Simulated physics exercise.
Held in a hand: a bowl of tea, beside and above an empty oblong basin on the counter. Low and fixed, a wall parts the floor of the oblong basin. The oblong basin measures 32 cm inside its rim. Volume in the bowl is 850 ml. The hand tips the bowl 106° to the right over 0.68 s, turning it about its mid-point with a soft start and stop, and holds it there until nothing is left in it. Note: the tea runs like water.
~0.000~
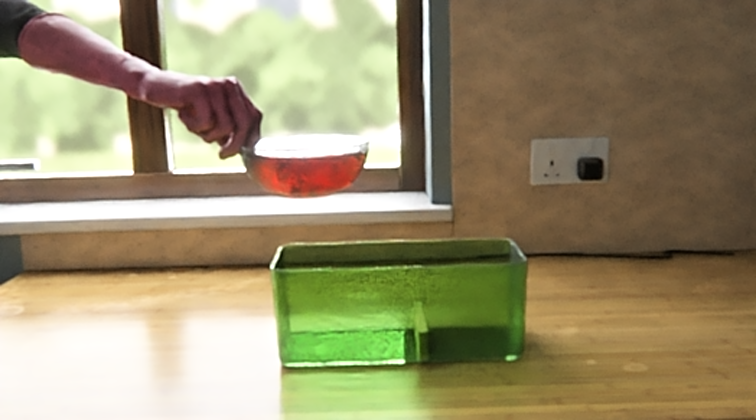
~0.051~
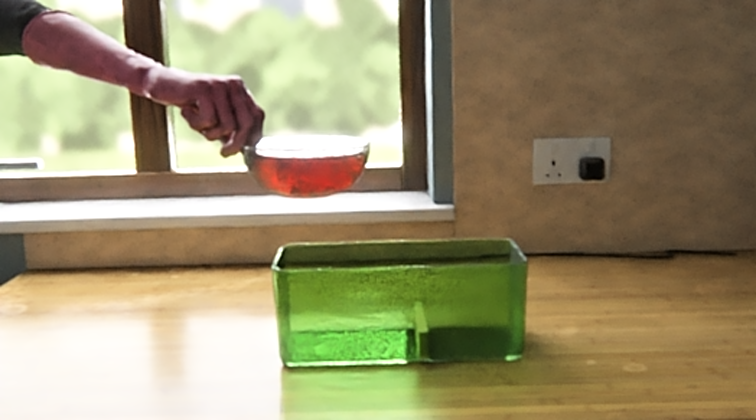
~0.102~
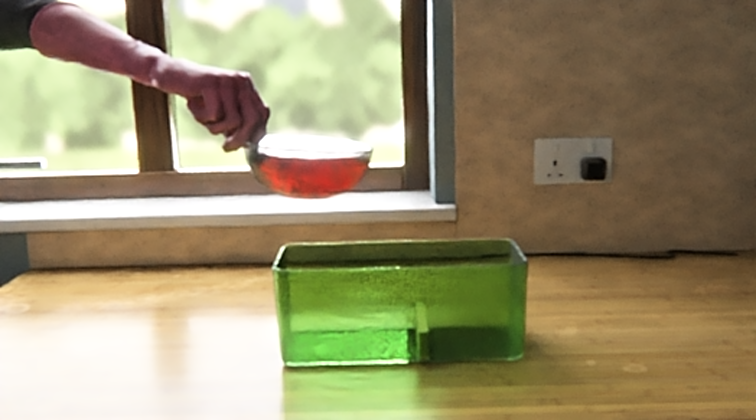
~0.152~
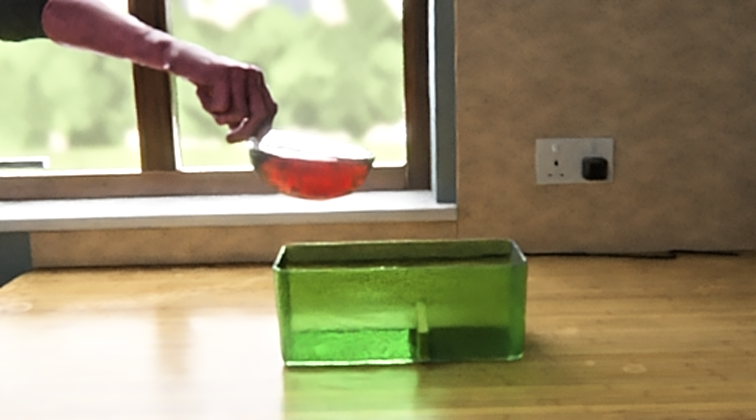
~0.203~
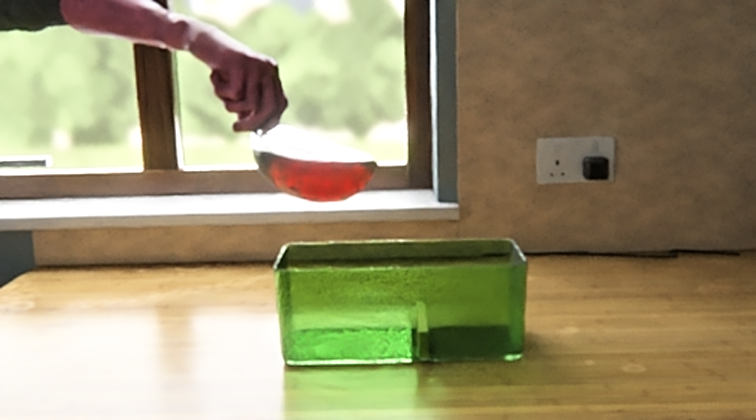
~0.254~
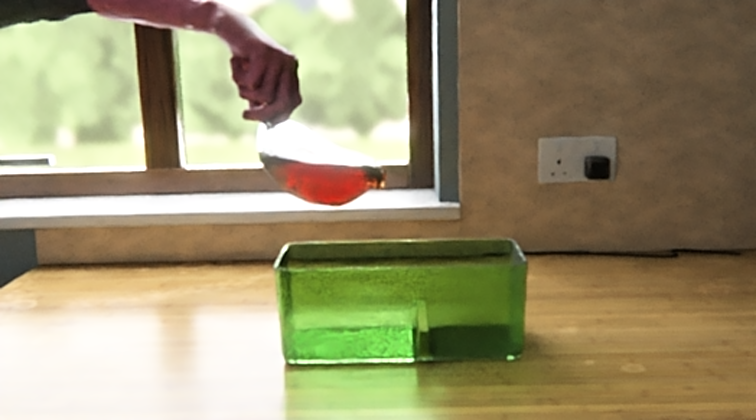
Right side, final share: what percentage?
38 per cent.
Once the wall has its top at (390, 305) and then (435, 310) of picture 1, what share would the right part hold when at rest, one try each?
The first try gives 65 percent and the second 15 percent.
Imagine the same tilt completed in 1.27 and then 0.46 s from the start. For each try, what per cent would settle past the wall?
55 then 35 %.
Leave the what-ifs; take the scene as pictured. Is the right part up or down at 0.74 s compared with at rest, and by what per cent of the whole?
It goes higher by about 3 %.
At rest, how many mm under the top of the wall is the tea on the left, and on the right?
Close to 18 mm left and close to 18 mm right.
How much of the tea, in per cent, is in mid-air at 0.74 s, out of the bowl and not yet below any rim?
I'd say some 10 per cent is in the air.
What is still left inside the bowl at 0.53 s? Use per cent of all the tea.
Roughly 7 %.
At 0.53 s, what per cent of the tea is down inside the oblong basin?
68 %, roughly.
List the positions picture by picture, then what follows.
In the first frame, tilt 0°; pouring edge (369, 142); surface from (243, 151) to (366, 148); the oblong basin's rim runs from (276, 259) to (519, 252); the wall's top is at (420, 317).
In the second frame, tilt 1°; pouring edge (370, 144); surface from (245, 151) to (368, 149).
In the third frame, tilt 6°; pouring edge (373, 149); surface from (248, 149) to (370, 153).
In the fourth frame, tilt 13°; pouring edge (375, 158); surface from (251, 148) to (373, 155).
In the fifth frame, tilt 22°; pouring edge (376, 168); surface from (256, 147) to (374, 161); 3 per cent is over the edge.
In the sixth frame, tilt 32°; pouring edge (375, 181); surface from (262, 150) to (364, 167); 10 per cent is over the edge.
Then, 0.53 s in, the tilt is 94° and 7 per cent is still to pour, 32 is left of the wall and 35 right of it.
Then, 0.74 s in, the tilt is 106° and 0 per cent is still to pour, 53 is left of the wall and 35 right of it.
Then, 0.95 s in, the tilt is 106° and 0 per cent is still to pour, 56 is left of the wall and 38 right of it.
Then, 1.18 s in, the tilt is 106° and 0 per cent is still to pour, 57 is left of the wall and 38 right of it.
Finally, 57 per cent lies left of the wall, 38 right of it and 5 outside.
